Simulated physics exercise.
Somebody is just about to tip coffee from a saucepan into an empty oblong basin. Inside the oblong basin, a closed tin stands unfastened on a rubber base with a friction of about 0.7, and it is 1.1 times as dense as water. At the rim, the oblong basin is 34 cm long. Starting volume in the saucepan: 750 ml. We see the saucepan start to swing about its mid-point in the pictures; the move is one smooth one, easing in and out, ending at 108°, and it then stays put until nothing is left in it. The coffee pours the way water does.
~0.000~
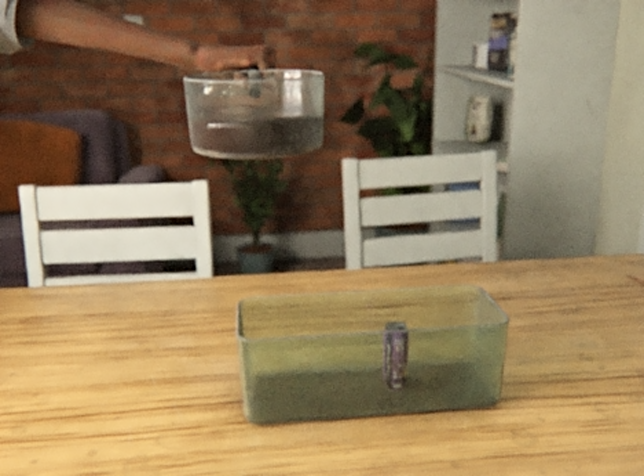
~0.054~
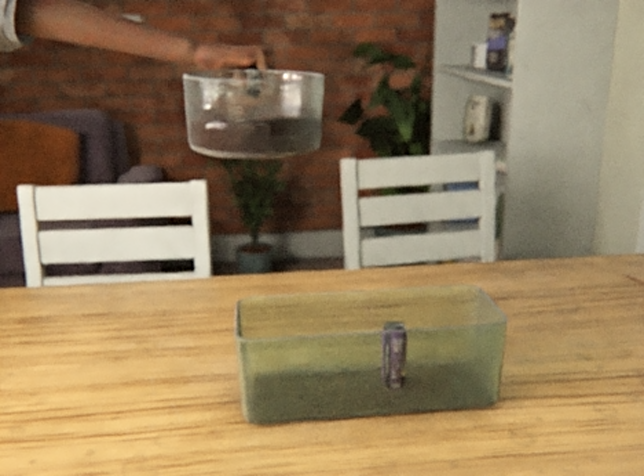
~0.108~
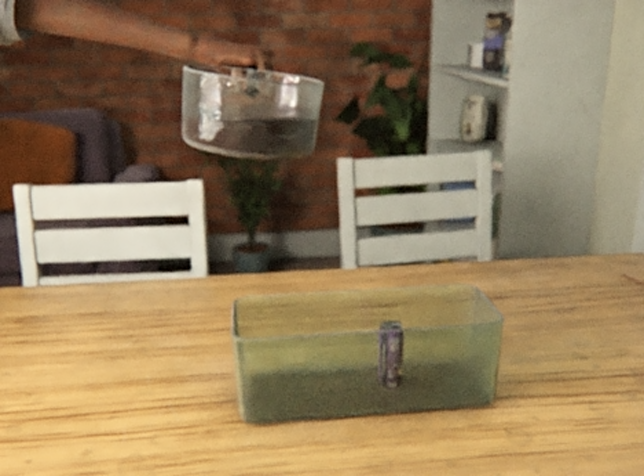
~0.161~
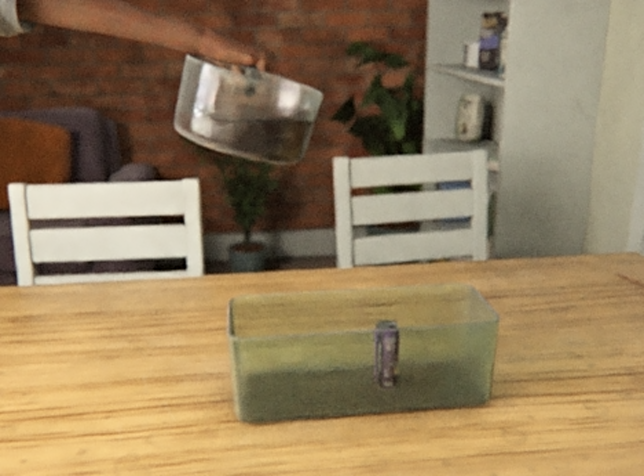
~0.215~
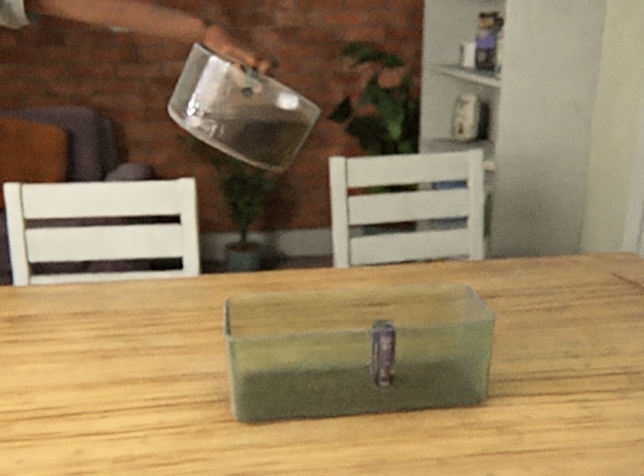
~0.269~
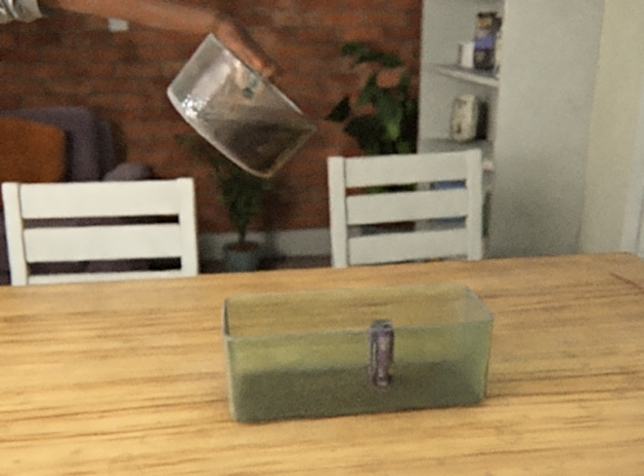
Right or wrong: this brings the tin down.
Right, the tin comes down.
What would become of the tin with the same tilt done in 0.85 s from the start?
With that tilt, the tin tips.
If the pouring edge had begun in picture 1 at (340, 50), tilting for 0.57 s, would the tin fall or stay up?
Then the tin comes down.
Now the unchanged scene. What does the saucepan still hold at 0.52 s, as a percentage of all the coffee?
Near 26 in a hundred.
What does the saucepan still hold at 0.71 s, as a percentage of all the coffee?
Roughly 7 percent remains.
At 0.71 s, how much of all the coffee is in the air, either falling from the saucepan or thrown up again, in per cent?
Around 16 percent of it is airborne.
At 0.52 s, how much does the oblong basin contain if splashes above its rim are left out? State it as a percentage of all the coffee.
Near 6 in a hundred.
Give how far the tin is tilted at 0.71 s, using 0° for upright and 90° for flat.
Some 5°.
After 0.52 s the tilt is 102° and 26 per cent is still to pour; the tin stands where it began.
After 0.71 s the tilt is 108° and 7 per cent is still to pour; the tin leans 6°.
After 0.91 s the tilt is 108° and 0 per cent is still to pour; the tin leans 22°.
After 1.12 s the tilt is 108° and 0 per cent is still to pour; the tin lies on its side.
In the end the tin lies on its side.
